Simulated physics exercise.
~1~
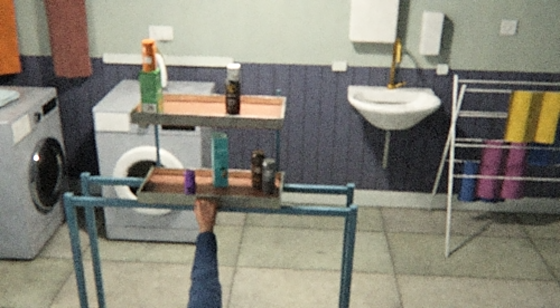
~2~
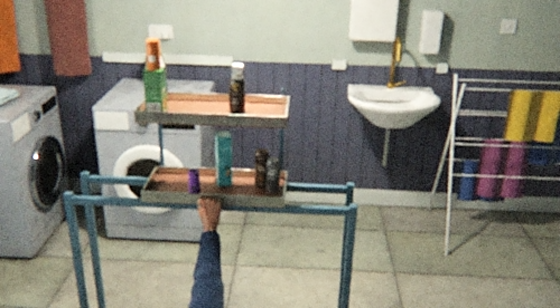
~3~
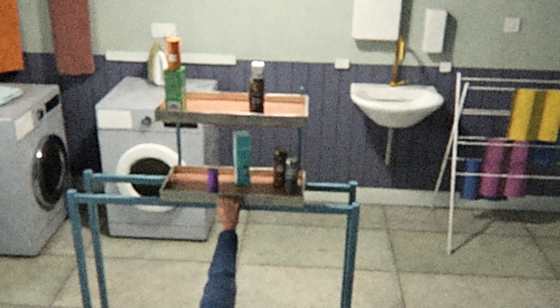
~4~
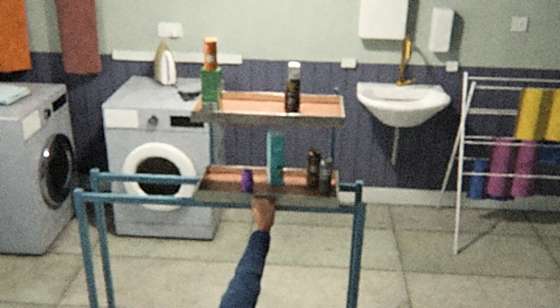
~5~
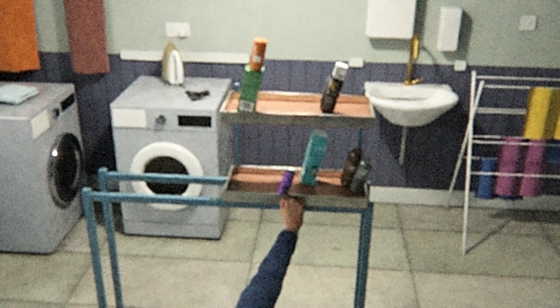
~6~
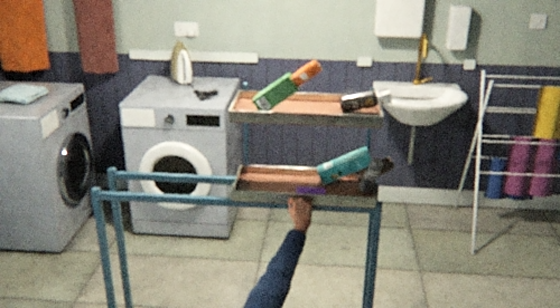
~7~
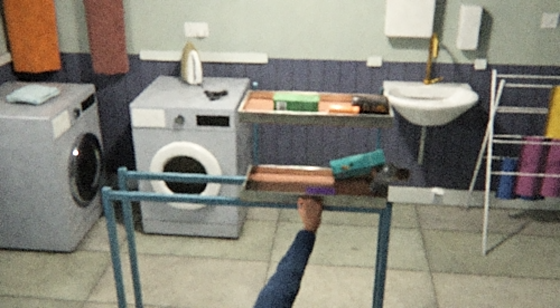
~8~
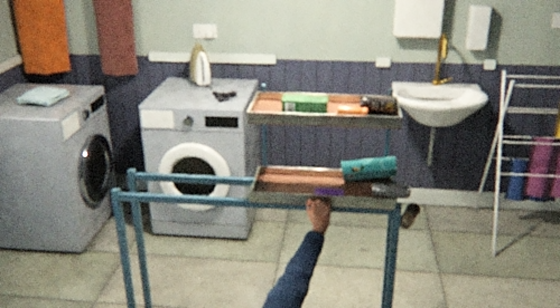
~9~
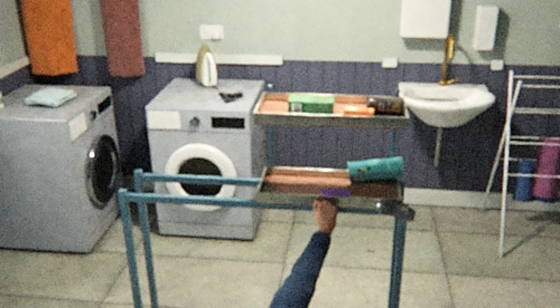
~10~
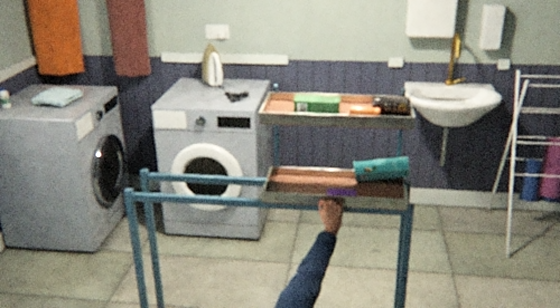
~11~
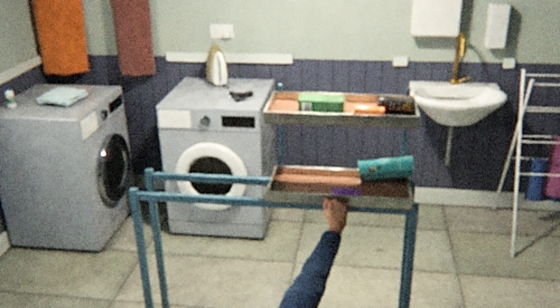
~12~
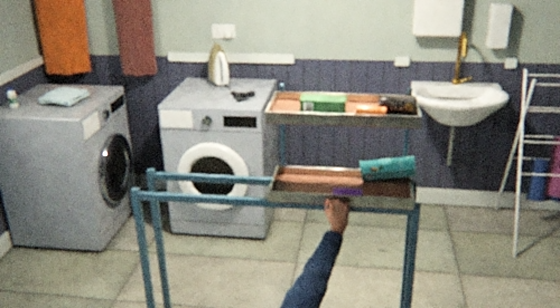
Two-tier tray sliding right on a blue frame with a hand at it, bottles toppling, dark ones dropping off, others left lying.
